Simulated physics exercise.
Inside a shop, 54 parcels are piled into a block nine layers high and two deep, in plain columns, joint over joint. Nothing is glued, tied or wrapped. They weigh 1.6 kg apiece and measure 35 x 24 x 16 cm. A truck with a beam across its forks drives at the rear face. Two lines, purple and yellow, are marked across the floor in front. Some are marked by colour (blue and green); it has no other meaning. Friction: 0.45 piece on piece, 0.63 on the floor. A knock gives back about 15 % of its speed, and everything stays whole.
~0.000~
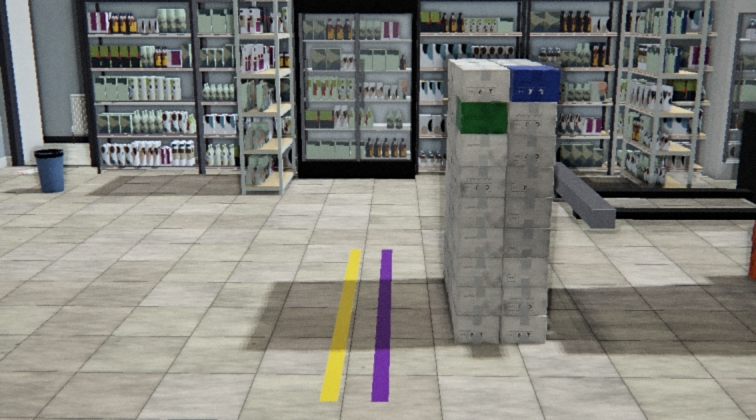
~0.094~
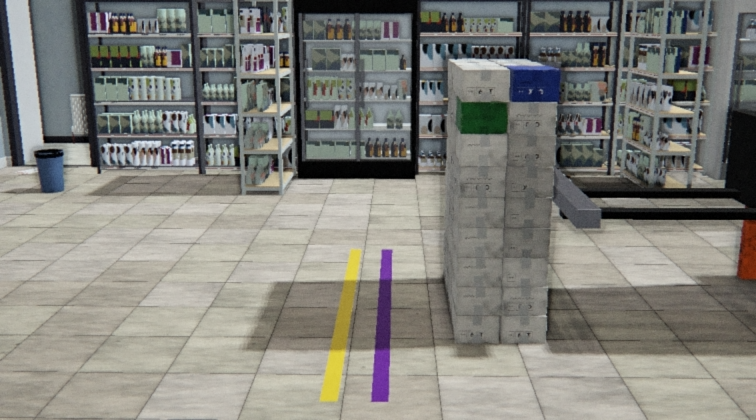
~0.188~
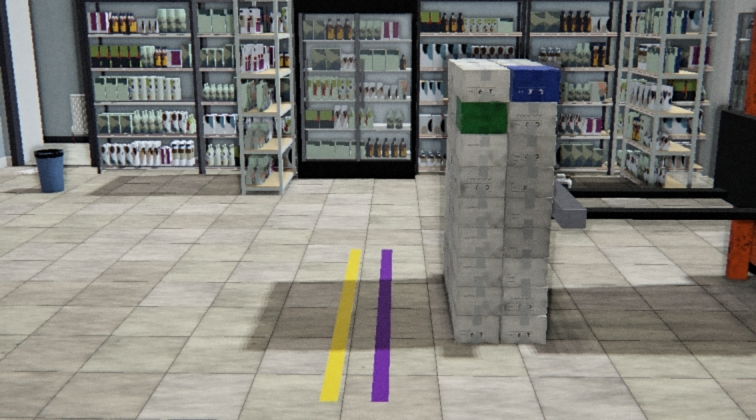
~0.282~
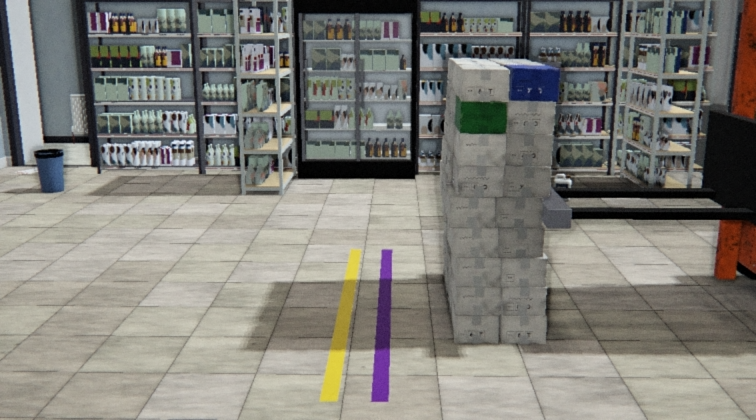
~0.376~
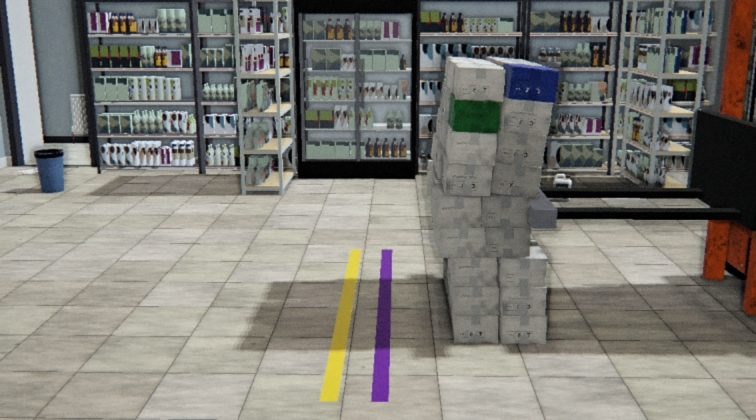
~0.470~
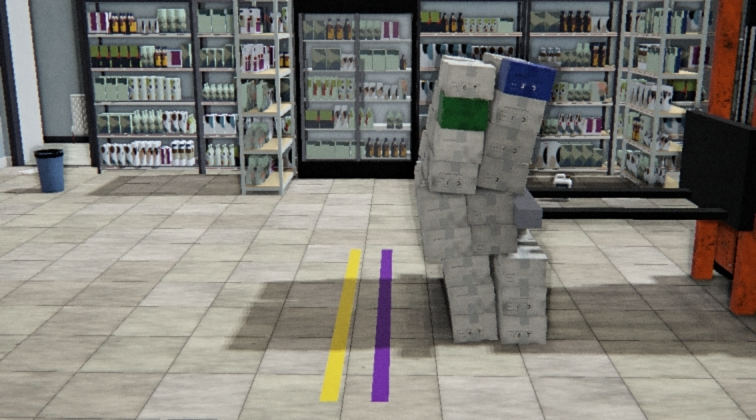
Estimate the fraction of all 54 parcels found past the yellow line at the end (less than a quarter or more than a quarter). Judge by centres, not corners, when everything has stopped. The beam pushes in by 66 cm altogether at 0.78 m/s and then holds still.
Ending past the yellow line: Over a quarter.
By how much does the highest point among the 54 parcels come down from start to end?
About 45 cm.
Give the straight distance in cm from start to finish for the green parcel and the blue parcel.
About: Green 220, blue 140.
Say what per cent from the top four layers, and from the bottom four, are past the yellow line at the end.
From the top 50, from the bottom 10 per cent.
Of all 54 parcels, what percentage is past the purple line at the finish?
Near 50 per cent.
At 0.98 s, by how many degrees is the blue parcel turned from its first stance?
About 50°.
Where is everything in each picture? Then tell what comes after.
In the first frame (each place is the centre of the face we see best), beam (602, 219) 17 cm from the stack; purple line, near end, (382, 349); yellow line, near end, (338, 348); blue parcel (536, 86); green parcel (485, 119); all in place.
The second frame shows beam (587, 219) 10 cm from the stack; green parcel (485, 119).
The third frame shows beam (572, 219) 25 mm from the stack; green parcel (485, 119).
The fourth frame shows beam (558, 219) 48 mm in; blue parcel (536, 85); 17 have shifted.
The fifth frame shows beam (543, 219) 12 cm in; blue parcel (534, 85) tilted 5°; green parcel (477, 117) moved 39 mm; steepest lean 6°, the parcel at (448, 71); 42 have shifted.
The sixth frame shows beam (528, 219) 19 cm in; purple line, near end, (382, 349); yellow line, near end, (338, 348); blue parcel (530, 81) tilted 10°; green parcel (465, 114) tilted 4°; steepest lean 11°, the parcel at (506, 57); 47 have shifted.
By 0.68 s, none of the 54 parcels past the yellow line, 47 disturbed; blue parcel tilted 21°; green parcel tilted 4°.
By 0.98 s, 6 of the 54 parcels past the yellow line; blue parcel tilted 51°, 21 cm lower; green parcel tilted 20°, 27 cm lower.
By 1.58 s, 18 of the 54 parcels past the yellow line; blue parcel on its side; green parcel tilted 47°, 1.07 m lower.
When it is over (3.5 s), 19 of the 54 parcels past the yellow line; blue parcel tilted 50°, 1.20 m lower; green parcel 1.14 m lower. That is 35 per cent. In pixels of the last frame, middles, blue parcel near (560, 356), green parcel near (132, 318).
